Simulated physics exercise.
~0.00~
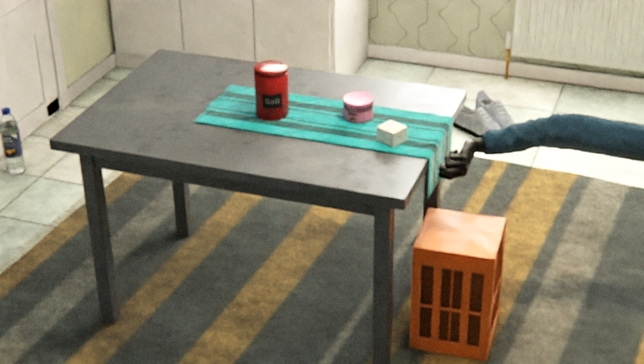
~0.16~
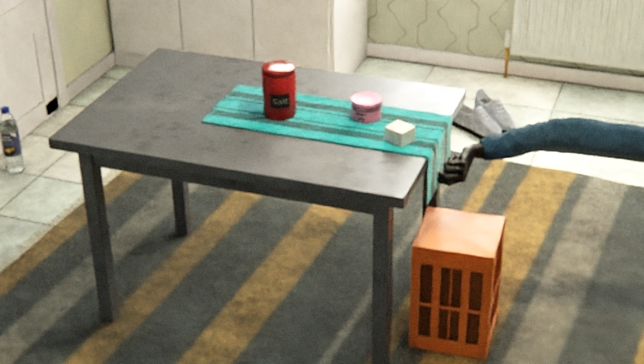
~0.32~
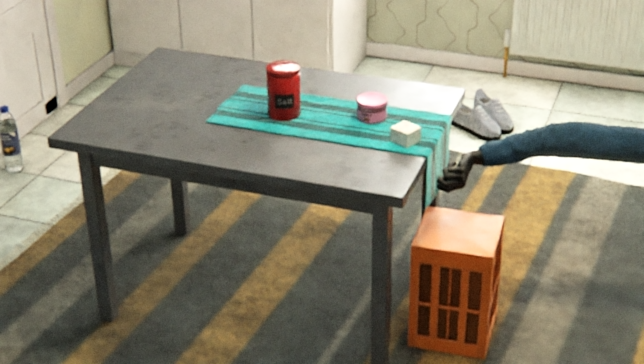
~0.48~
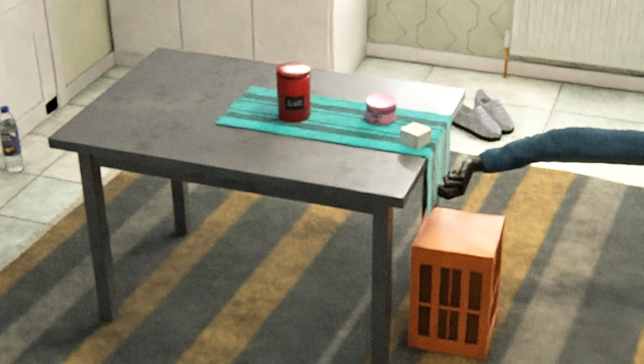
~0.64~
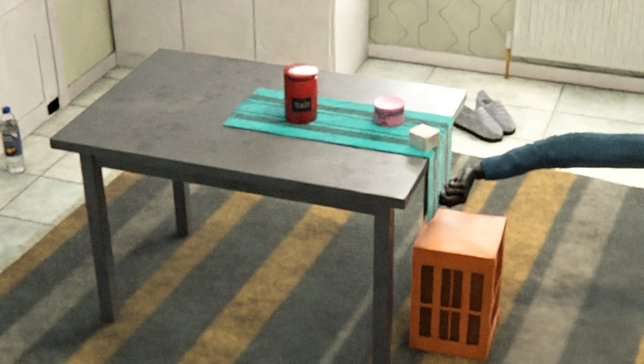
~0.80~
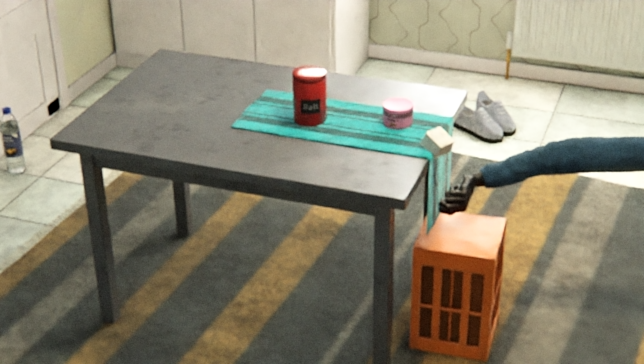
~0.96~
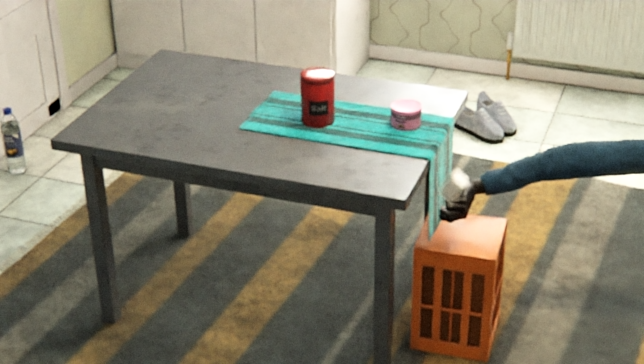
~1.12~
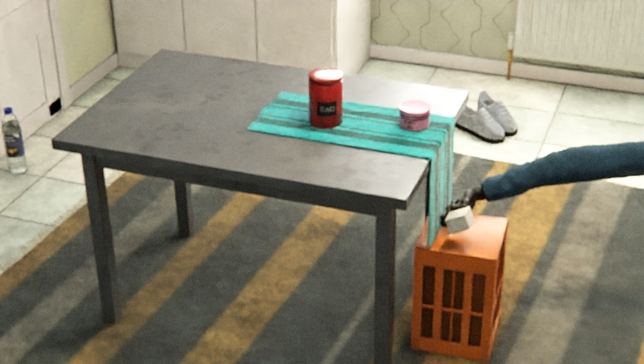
At the start, a red canister, a pink tub and a small white block sit on a turquoise towel draped over a grey table, while a dark-gloved hand in a blue sleeve holds its end above an orange crate. The hand draws the towel gently down to the right, and all three items ride along. The block reaches the edge first, tips and drops past the hanging cloth. It ends tilted just above the crate beside the hand, the hem now down at the crate, while the tub and upright canister remain on the table.
